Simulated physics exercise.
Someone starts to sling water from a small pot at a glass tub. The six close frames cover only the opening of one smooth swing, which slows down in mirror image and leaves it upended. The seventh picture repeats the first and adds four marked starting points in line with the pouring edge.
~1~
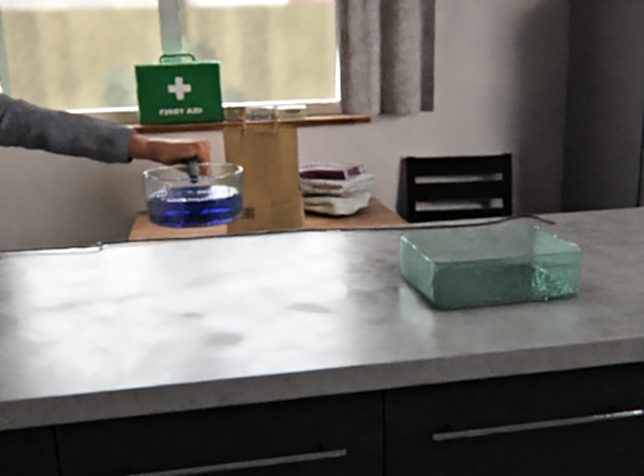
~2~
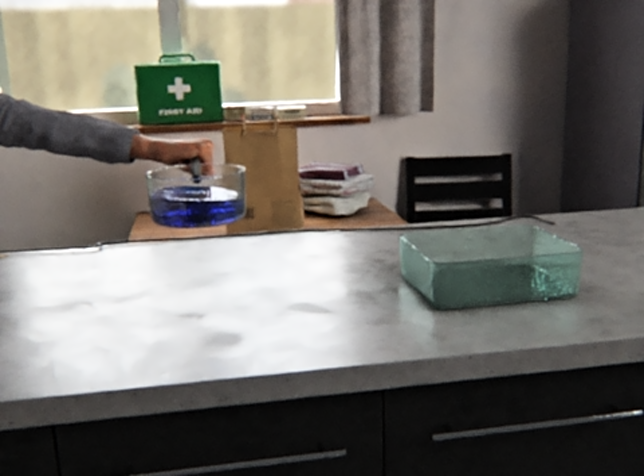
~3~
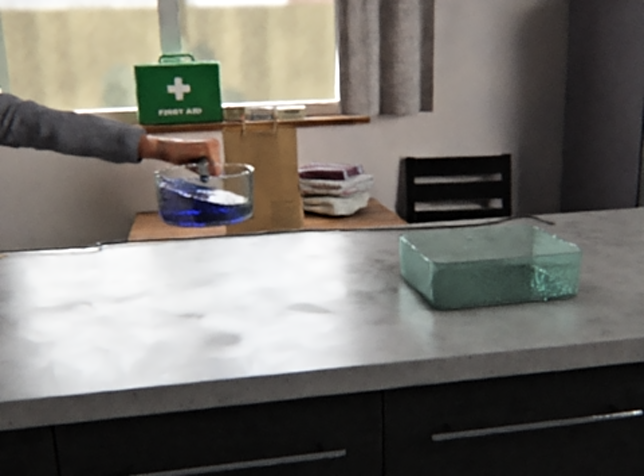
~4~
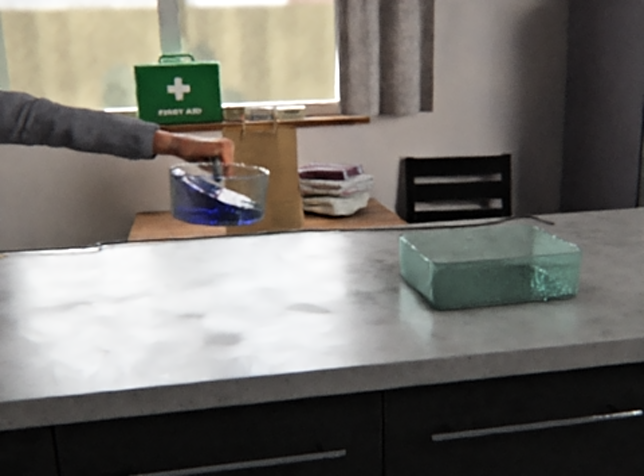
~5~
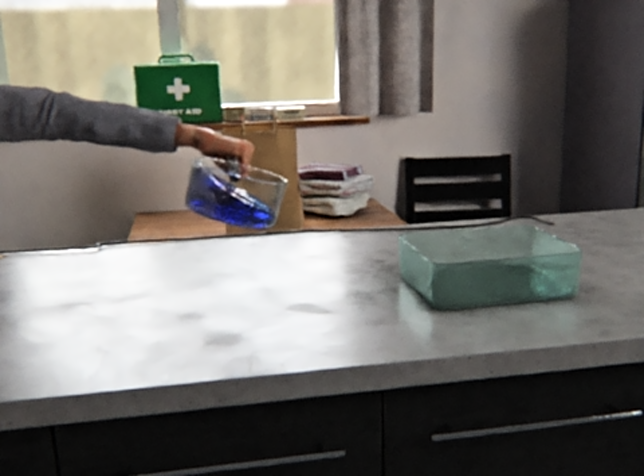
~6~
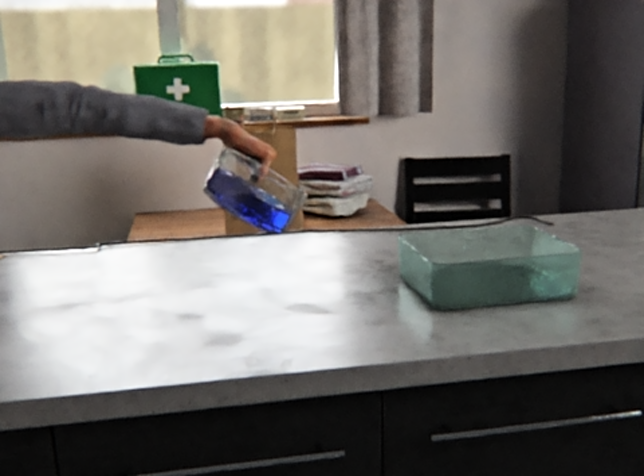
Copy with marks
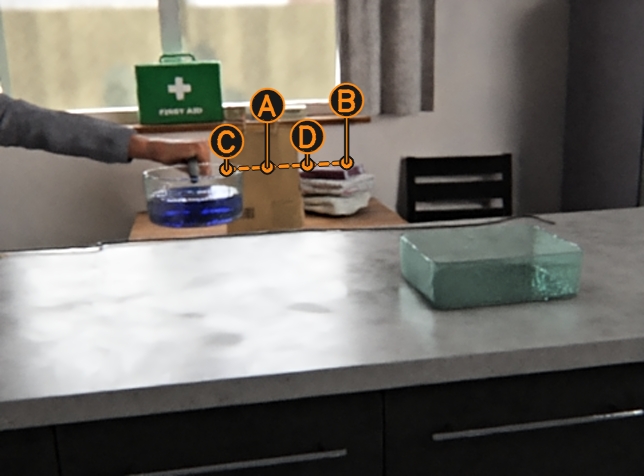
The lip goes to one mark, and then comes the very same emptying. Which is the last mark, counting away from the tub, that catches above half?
Take A.
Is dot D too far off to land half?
No, that is safe.
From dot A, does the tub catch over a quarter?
Yes, clearly.
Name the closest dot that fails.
C.
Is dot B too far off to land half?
No.
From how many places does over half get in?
Three of them.
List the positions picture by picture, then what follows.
Upright, lip at (240, 168); tub from (431, 309) to (578, 295); nothing has left yet.
Upright, lip at (243, 168); nothing has left yet.
Upright, lip at (251, 168); nothing has left yet.
Tipped about 5°, lip at (266, 171); nothing has left yet.
Tipped about 17°, lip at (286, 180); nothing has left yet.
Tipped about 33°, lip at (305, 193); nothing has left yet.
On the marked copy, A at (267, 167); B at (346, 162); C at (226, 169); D at (307, 164).
For dot A, about 72 % lands in the tub, 13 % falls short and 15 % goes beside or beyond.
For dot B, about 73 % lands in the tub, 10 % falls short and 18 % goes beside or beyond.
For dot C, about 13 % lands in the tub, 81 % falls short and 7 % goes beside or beyond.
For dot D, about 65 % lands in the tub, 5 % falls short and 31 % goes beside or beyond.
